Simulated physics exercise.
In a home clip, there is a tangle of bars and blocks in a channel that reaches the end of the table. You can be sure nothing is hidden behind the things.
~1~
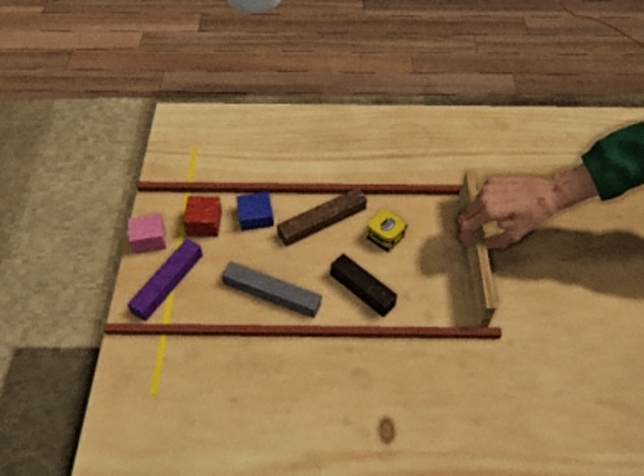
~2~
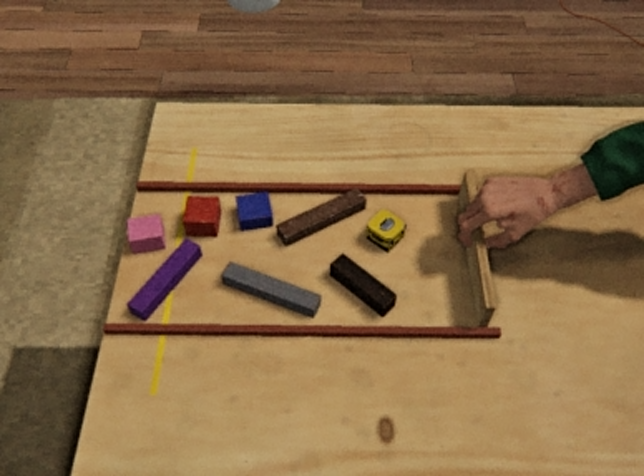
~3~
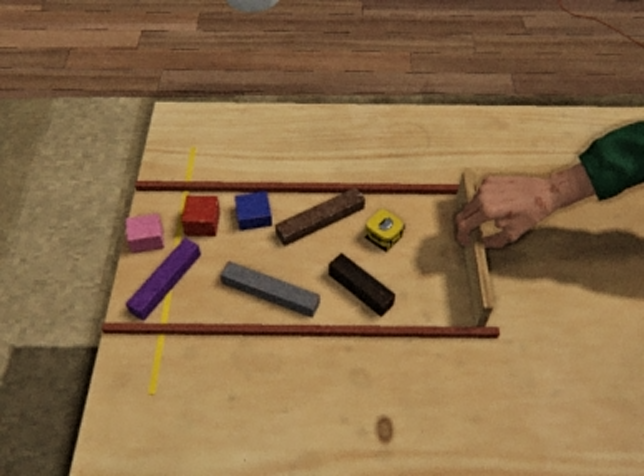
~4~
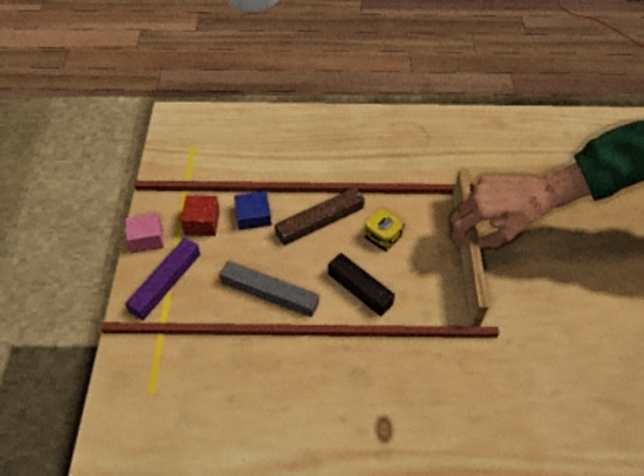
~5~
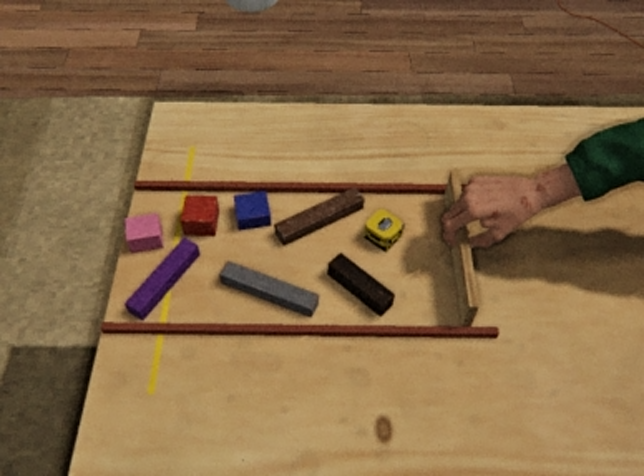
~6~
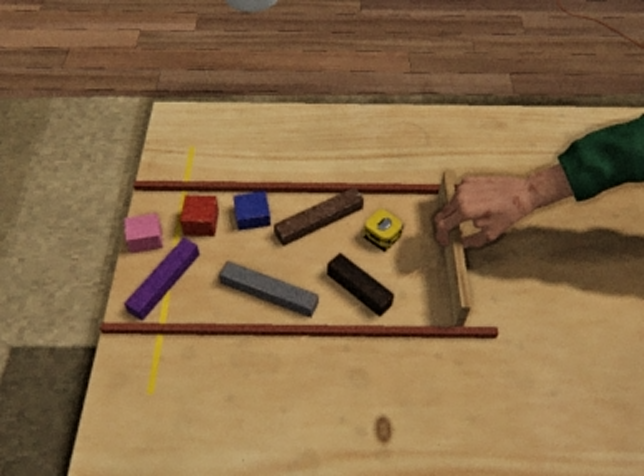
A hand in a green sleeve holds an upright wooden board at the right end of a channel between two reddish rails on a pale wooden table, seen from above in a room with a plank floor. Pink, red and blue blocks, purple, grey, brown and black bars and a yellow case lie leftward, near a yellow line. The hand slides the board slightly left, while the objects stay put.
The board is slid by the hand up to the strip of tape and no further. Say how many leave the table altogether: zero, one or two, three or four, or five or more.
Honestly, a fair few fall - three or four of them.
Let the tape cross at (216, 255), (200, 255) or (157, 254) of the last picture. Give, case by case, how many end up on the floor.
Taken one after another, the numbers are 1, 2 and 5.
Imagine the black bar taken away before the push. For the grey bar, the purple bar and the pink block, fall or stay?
The grey bar: Remains. The purple bar: Drops. The pink block: Drops.
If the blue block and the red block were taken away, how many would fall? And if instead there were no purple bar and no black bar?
Tally per try: 2 / 2.
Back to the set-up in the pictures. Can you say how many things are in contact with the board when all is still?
3 end up touching it.
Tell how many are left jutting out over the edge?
That'd be 3.
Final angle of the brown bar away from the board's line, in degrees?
Somewhere near 35 degrees, I'd say.
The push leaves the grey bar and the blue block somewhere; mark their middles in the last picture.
In the last picture the grey bar sits around (111, 282) and the blue block around (133, 202).
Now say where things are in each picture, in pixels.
Pink block (147, 234); purple bar (167, 279); red block (203, 216); board (476, 247); tape (177, 255), in the first frame.
Purple bar (166, 279); yellow case (385, 231), in the second frame.
Red block (201, 216); black bar (361, 284), in the third frame.
Pink block (145, 233); blue block (253, 211), in the fourth frame.
Purple bar (164, 278); brown bar (320, 216), in the fifth frame.
Pink block (144, 233); purple bar (163, 278); red block (200, 216); board (453, 246); tape (174, 254), in the sixth frame.
Early on, none off yet; pink block at rest near (144, 233); purple bar at rest near (163, 278); red block at rest near (200, 216).
A while later, none off yet; pink block travelled a little near (130, 228); purple bar travelled a little near (143, 270); red block travelled about its own width near (176, 218).
Finally, the number that fall off is three or four; lost, red block, purple bar and pink block.
